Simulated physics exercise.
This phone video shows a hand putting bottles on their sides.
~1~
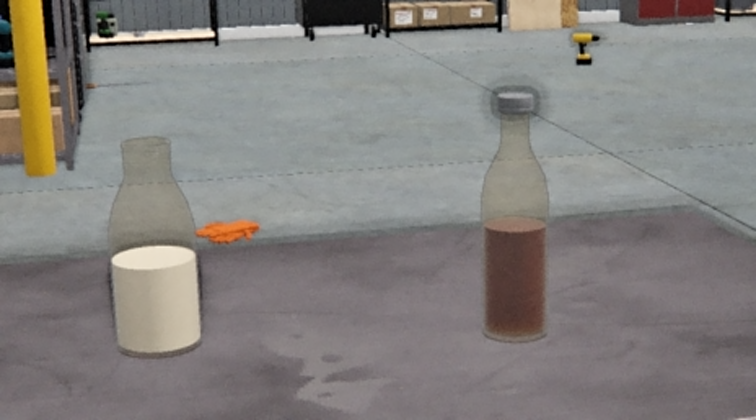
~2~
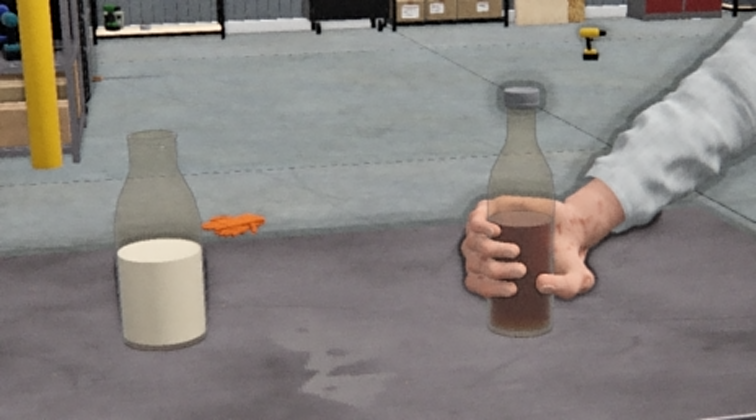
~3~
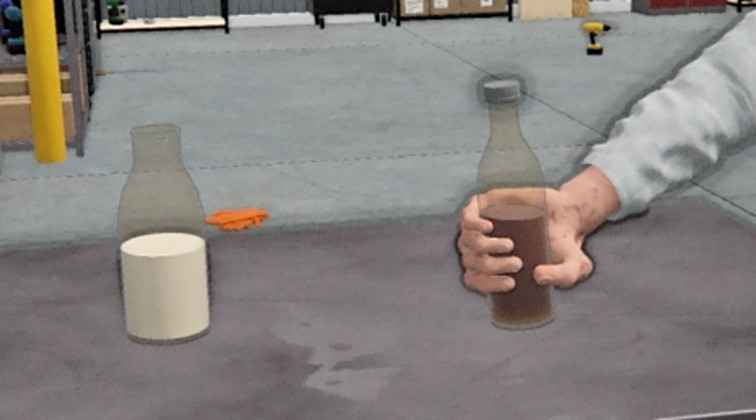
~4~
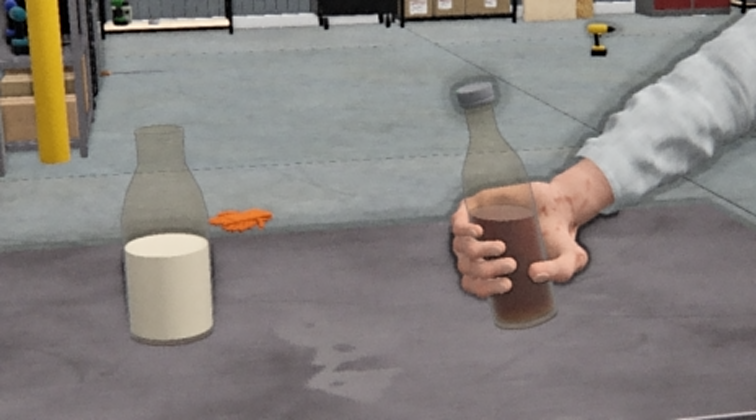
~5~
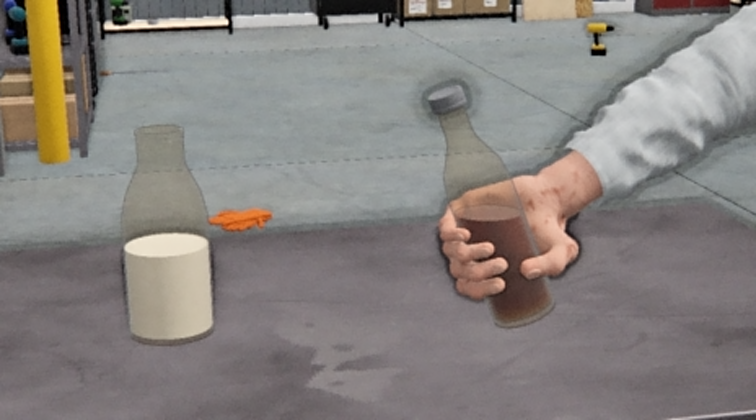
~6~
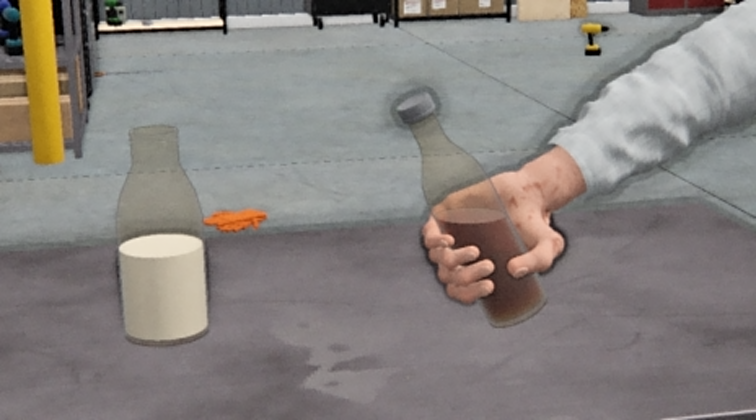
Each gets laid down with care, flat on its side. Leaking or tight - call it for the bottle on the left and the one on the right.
Left: Leaking; right: Tight.
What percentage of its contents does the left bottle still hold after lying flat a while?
About 35 percent.
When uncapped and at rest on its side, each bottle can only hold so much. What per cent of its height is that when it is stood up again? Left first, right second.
Limits: Around 16 per cent and around 22 per cent.
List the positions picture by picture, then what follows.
Both stand upright; right bottle (515, 215) about half full, capped; left bottle (153, 241) about half full, open, in the first frame.
A hand takes the right bottle; right bottle about half full, surface at (520, 219); left bottle about half full, surface at (160, 252), in the second frame.
The right bottle is going over; right bottle (512, 203) about half full; left bottle (162, 229) about half full, in the third frame.
The right bottle is going over; right bottle about half full, surface at (503, 213); left bottle about half full, surface at (167, 246), in the fourth frame.
The right bottle is going over; right bottle (485, 204) about half full; left bottle (166, 229) about half full, in the fifth frame.
The right bottle is going over; right bottle (466, 207) tipped 25°, capped; left bottle about half full, surface at (162, 247), open, in the sixth frame.
Soon after, the right bottle is nearly down; right bottle, nothing comes out.
Later, the right bottle lies flat; right bottle, nothing comes out.
In the end, both lie flat; right bottle, nothing comes out; left bottle, it is running out of the neck.
